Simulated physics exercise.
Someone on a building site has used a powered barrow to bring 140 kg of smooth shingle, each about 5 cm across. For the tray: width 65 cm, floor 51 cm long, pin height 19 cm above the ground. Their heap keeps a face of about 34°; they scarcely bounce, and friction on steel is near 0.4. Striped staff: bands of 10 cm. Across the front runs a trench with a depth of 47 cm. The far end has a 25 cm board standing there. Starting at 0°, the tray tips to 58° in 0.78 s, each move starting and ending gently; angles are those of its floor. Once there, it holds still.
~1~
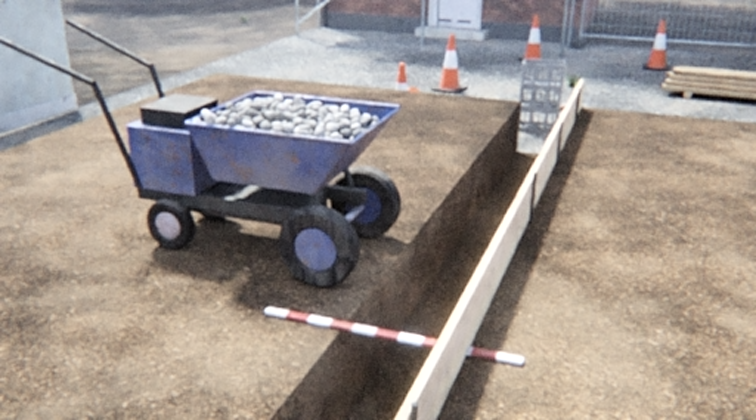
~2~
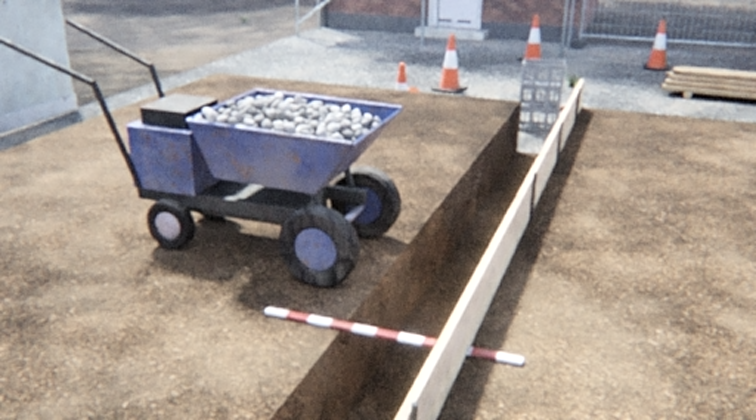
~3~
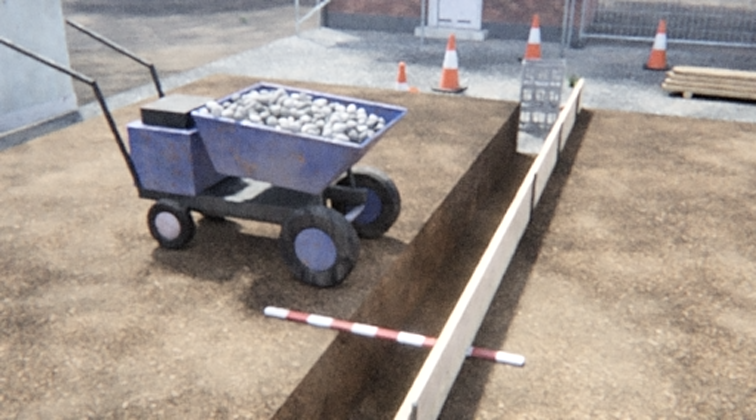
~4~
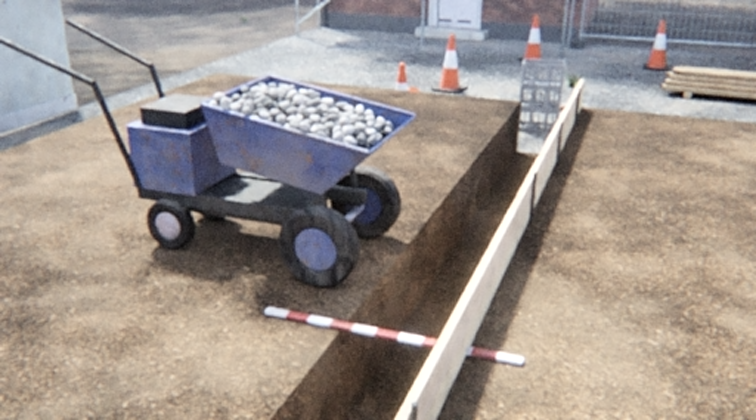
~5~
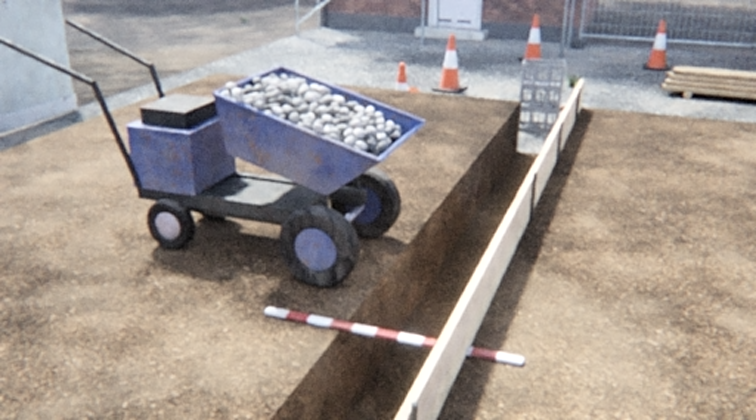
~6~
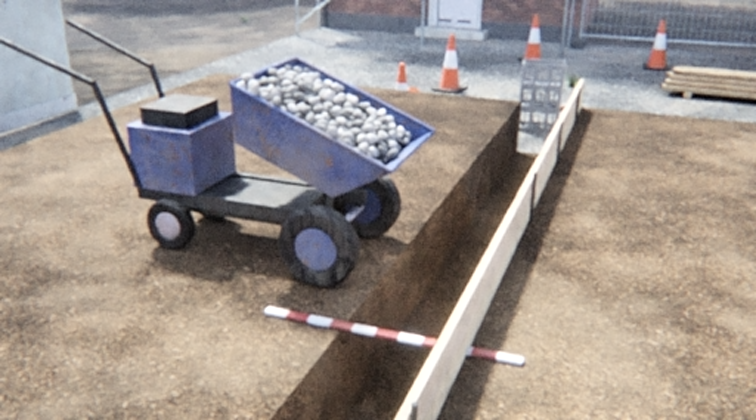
At first, a blue wheeled barrow loaded with smooth grey stones sits with its tray level beside a trench edged by a long board, a red-and-white striped pole lying across it. The tray then tilts gradually forward to the right, its back end rising clear of the frame while the stones stay inside.
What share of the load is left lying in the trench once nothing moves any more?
About 63 per cent.
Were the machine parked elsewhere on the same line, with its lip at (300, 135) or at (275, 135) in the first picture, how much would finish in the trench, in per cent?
First some 80, then 80 per cent.
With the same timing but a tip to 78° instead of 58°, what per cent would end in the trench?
Around 85 per cent would finish in the trench.
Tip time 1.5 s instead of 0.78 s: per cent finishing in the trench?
75 per cent.
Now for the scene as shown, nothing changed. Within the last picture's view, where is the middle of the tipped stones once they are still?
I'd put it close to (464, 353).
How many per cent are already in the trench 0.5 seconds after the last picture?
Around 20 per cent of it.
Then, 0.2 s after the last picture the floor is at 49°, 100 % in the tray; the foremost stones are at (426, 188).
Then, 0.5 s after the last picture the floor is at 58°, 80 % in the tray, 18 % in the trench, 2 % past the trench; the foremost stones are at (507, 227).
Then, 0.9 s after the last picture the floor is at 58°, 42 % in the tray, 38 % in the trench, 19 % past the trench; the foremost stones are at (640, 314).
Then, 2.9 s after the last picture the floor is at 58°, 17 % in the tray, 63 % in the trench, 20 % past the trench; the foremost stones are past the picture's edge.
